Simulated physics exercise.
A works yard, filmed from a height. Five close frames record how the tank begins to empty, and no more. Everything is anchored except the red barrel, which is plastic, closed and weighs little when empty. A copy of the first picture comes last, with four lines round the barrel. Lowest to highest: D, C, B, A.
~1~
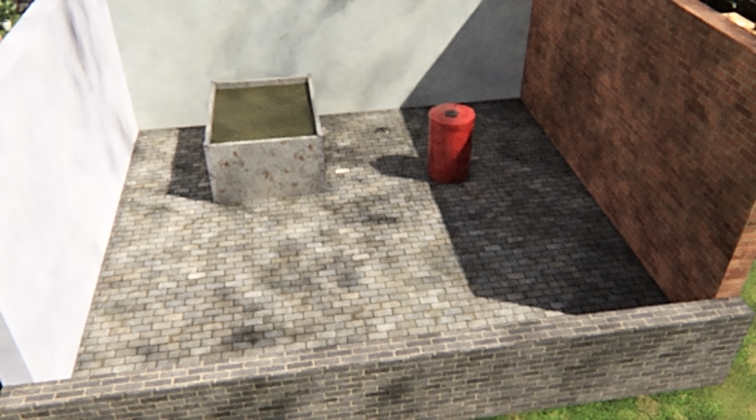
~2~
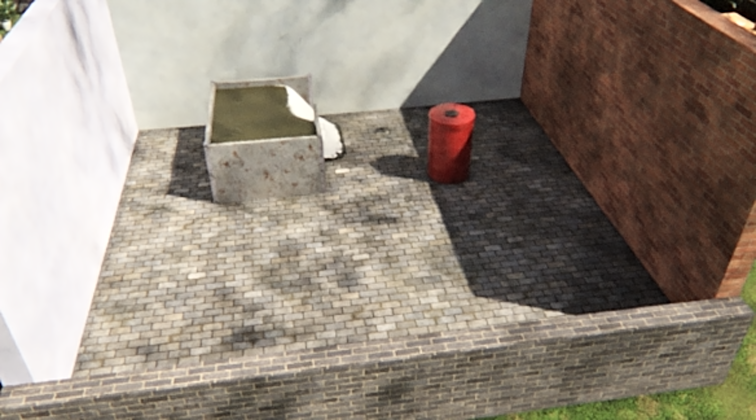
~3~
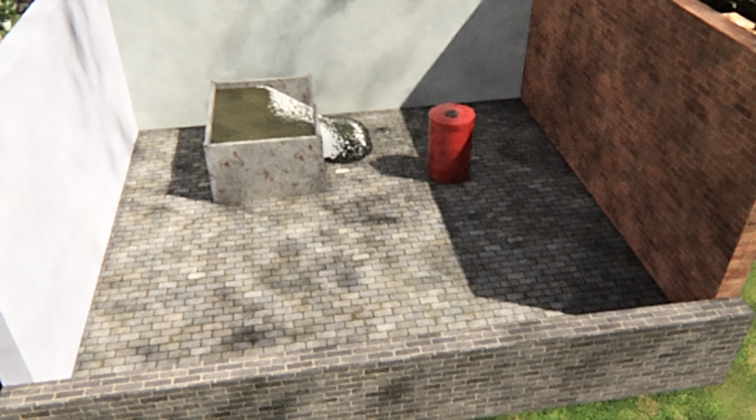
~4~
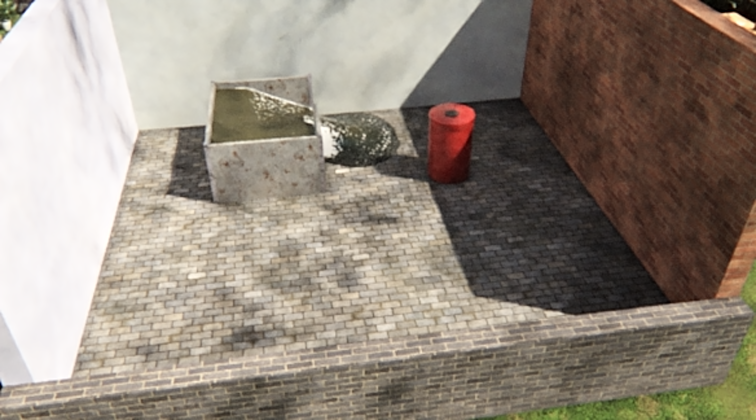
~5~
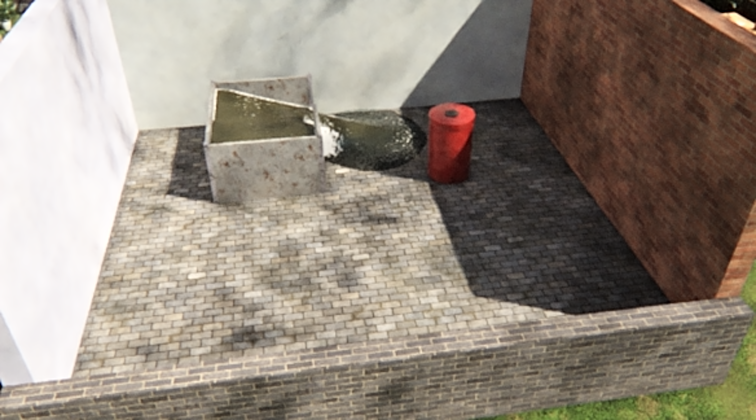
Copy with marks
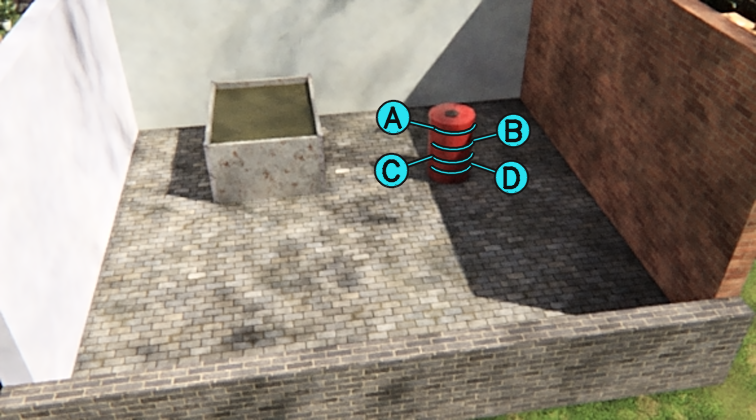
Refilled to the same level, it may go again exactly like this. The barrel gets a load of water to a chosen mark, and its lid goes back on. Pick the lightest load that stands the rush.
Use level D.
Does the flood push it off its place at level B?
No, that is safe.
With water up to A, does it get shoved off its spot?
No.
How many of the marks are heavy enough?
All of them.
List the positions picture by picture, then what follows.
In the first frame, lid of the red barrel at (453, 113); tank full, its middle at (263, 113).
In the second frame, 1 % of the ground under water, its edge towards the barrel at (340, 145).
In the third frame, 3 % of the ground under water, its edge towards the barrel at (364, 147).
In the fourth frame, 5 % of the ground under water, its edge towards the barrel at (385, 153).
In the fifth frame, lid of the red barrel at (453, 113); 7 % of the ground under water, its edge towards the barrel at (401, 159).
In cyan, A at (458, 133); B at (457, 149); C at (456, 162); D at (455, 172); from the bottom up D, C, B, A.
With A, it does not move.
With B, it does not move.
With C, it does not move.
With D, it does not move.
